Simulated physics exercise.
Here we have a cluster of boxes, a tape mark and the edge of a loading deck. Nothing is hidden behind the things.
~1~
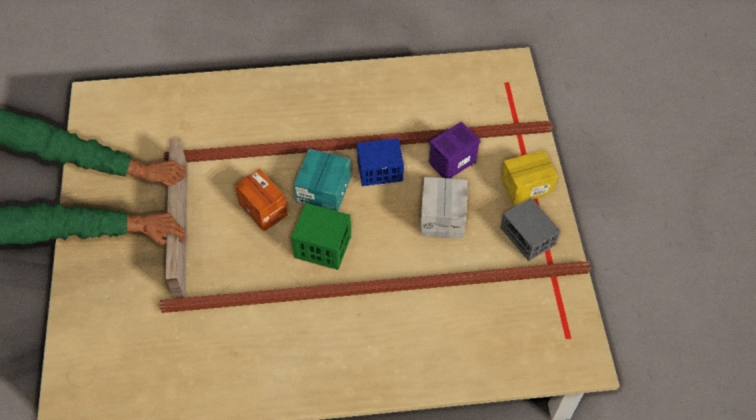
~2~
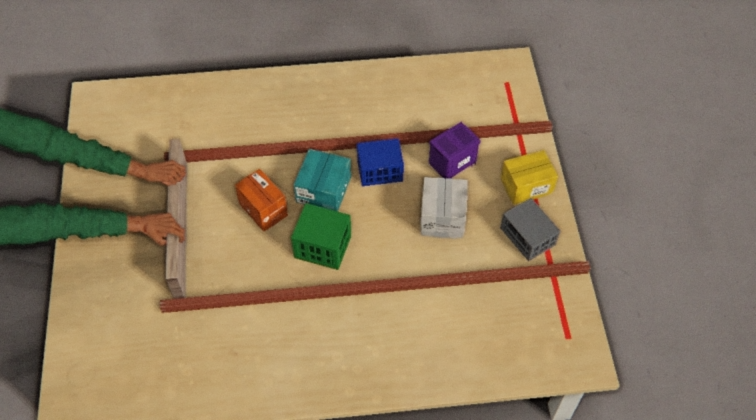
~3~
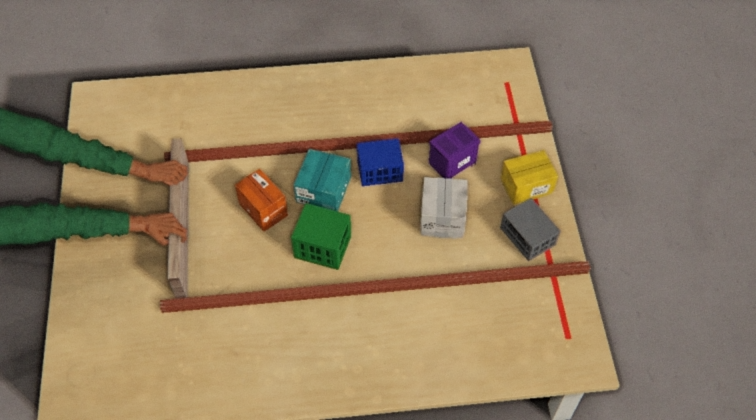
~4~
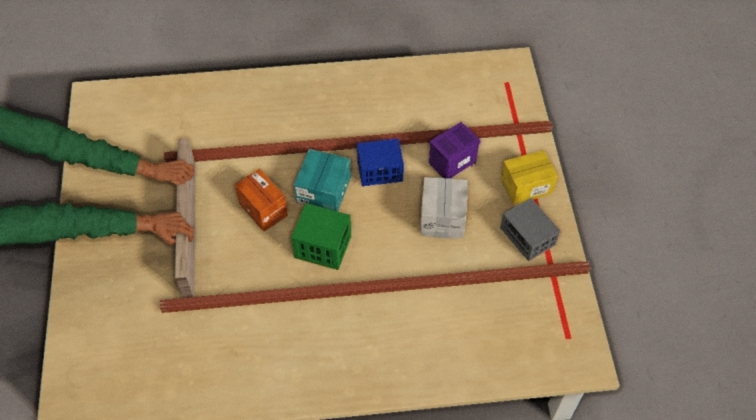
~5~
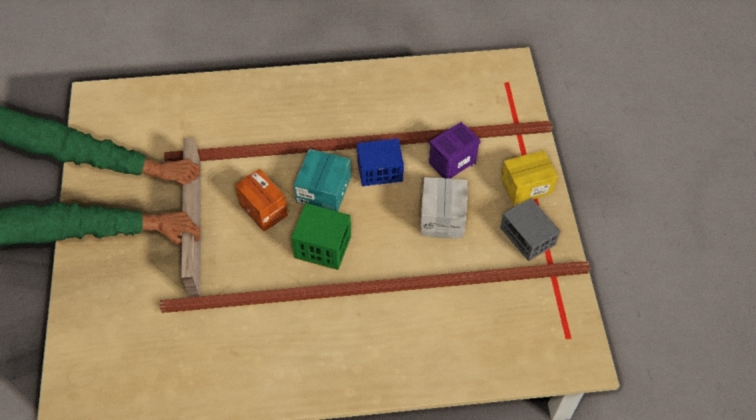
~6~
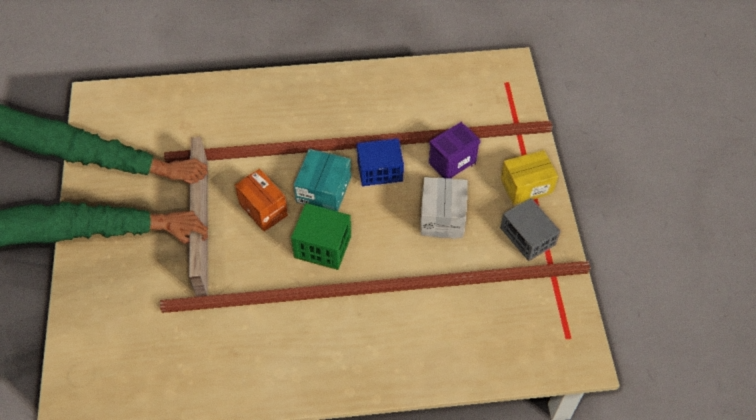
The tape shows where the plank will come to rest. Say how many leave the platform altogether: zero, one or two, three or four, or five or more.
Here the number that fall off is five or more.
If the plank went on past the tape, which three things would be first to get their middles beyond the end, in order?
Earliest first: The purple tote, then the yellow parcel, then the blue crate.
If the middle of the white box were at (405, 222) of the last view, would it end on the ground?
The white box is lost.
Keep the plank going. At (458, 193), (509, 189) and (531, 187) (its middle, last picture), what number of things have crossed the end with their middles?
Place by place, 1, 4 and 5.
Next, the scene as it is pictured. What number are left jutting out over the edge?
2 of them.
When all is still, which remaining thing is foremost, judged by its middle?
The turquoise parcel ends nearest.
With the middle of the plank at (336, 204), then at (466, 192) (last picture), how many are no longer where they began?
By then 5, and 8.
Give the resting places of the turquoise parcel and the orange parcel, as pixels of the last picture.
The turquoise parcel stops around (555, 146); the orange parcel around (551, 183).
Soon after, none off yet; yellow parcel at rest near (529, 177); grey crate at rest near (530, 229); purple tote moved a little near (468, 149).
By the end, the number that fall off is five or more; fallen, blue crate, white box, purple tote, grey crate and yellow parcel.
